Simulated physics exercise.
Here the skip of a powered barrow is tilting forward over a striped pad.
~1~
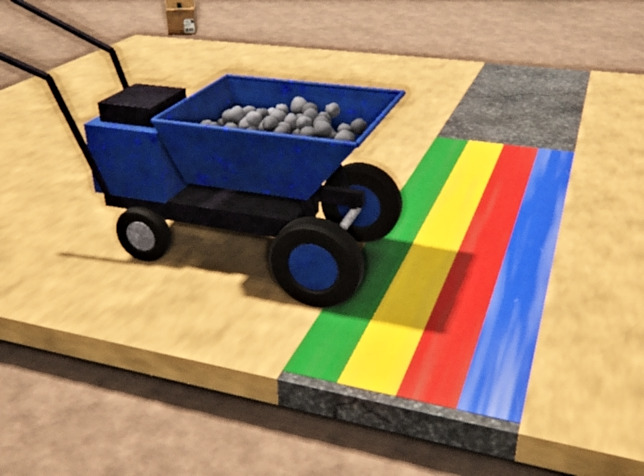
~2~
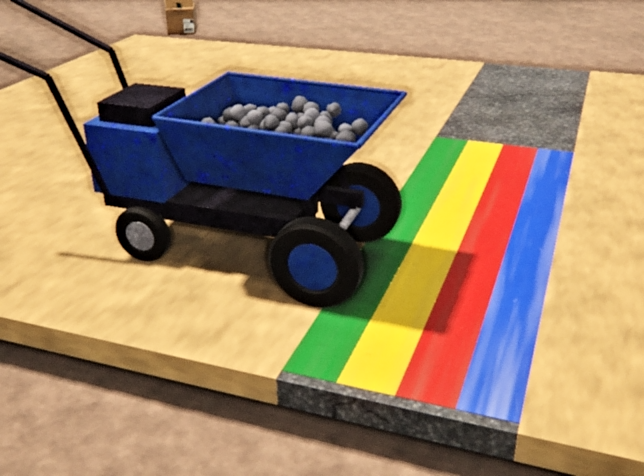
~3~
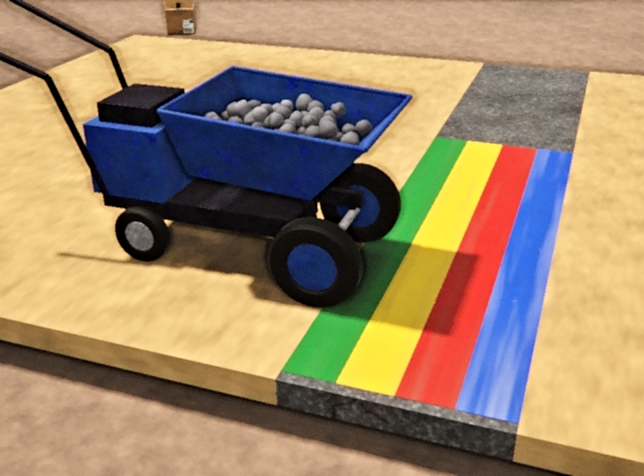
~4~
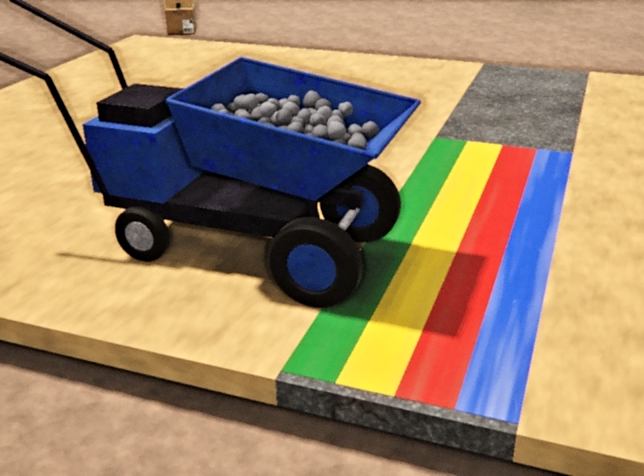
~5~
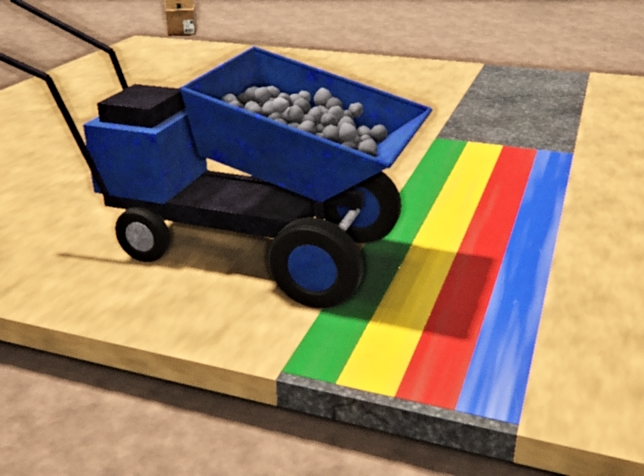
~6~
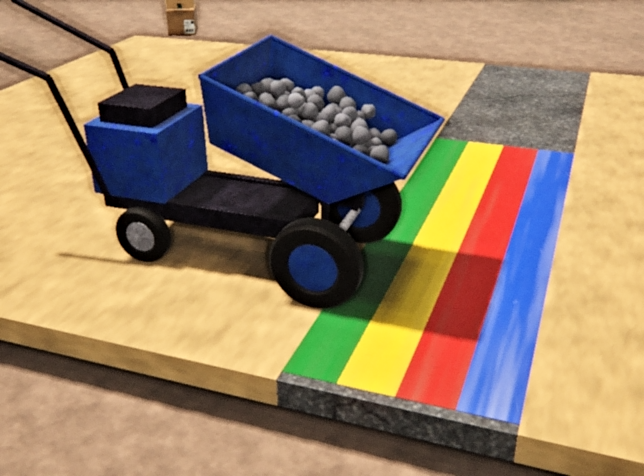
A blue powered barrow loaded with round grey cobbles stands on a tan platform, seen from slightly above and to one side. Its black handles are at left, and its front wheels rest beside a pad striped green, yellow, red and blue, with grey patches at either end. The skip starts level, then tilts steadily forward to the right, its rear lifting off the chassis while the wheels and camera stay still.
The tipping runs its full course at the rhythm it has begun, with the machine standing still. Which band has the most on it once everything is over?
Blue.
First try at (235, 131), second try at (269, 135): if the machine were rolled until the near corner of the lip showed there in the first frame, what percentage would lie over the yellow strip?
The first gives close to 30 per cent and the second 40 per cent.
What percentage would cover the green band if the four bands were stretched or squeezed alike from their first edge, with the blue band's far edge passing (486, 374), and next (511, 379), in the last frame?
About 0 % and 0 %.
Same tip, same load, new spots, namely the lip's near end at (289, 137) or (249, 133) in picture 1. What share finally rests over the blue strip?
About 20 per cent, then about 10 per cent.
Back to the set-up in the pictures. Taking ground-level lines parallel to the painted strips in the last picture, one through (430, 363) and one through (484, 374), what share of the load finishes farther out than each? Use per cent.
Around 90 in a hundred for the first, 50 in a hundred for the second.
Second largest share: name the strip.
Second: The red one.
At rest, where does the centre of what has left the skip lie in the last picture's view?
The centre comes to rest near (520, 293).
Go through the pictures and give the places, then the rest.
The first picture shows lip of the skip at (357, 145), level; top of the load at (284, 131), round cobbles; green strip at (333, 337); yellow strip at (386, 347); red strip at (442, 359); blue strip at (500, 370).
The second picture shows lip of the skip at (359, 146), tipped barely; top of the load at (271, 123).
The third picture shows lip of the skip at (365, 150), tipped barely; top of the load at (275, 120).
The fourth picture shows lip of the skip at (375, 156), tipped a little; top of the load at (260, 116).
The fifth picture shows lip of the skip at (389, 166), tipped a little; top of the load at (271, 110).
The sixth picture shows lip of the skip at (403, 177), tipped clearly; top of the load at (266, 103); green strip at (333, 338); yellow strip at (386, 348); red strip at (441, 360); blue strip at (499, 371).
Soon after the last picture, skip tipped steeply; all in the skip.
A little later, skip tipped right over; most in the skip; a small part over the red strip; about a quarter over the blue strip.
Later still, skip tipped right over; a small part in the skip; a small part over the red strip; about half over the blue strip; about a quarter off the paint.
At rest, skip tipped right over; a small part in the skip; none over the green strip; none over the yellow strip; about a quarter over the red strip; about half over the blue strip; about a quarter off the paint.
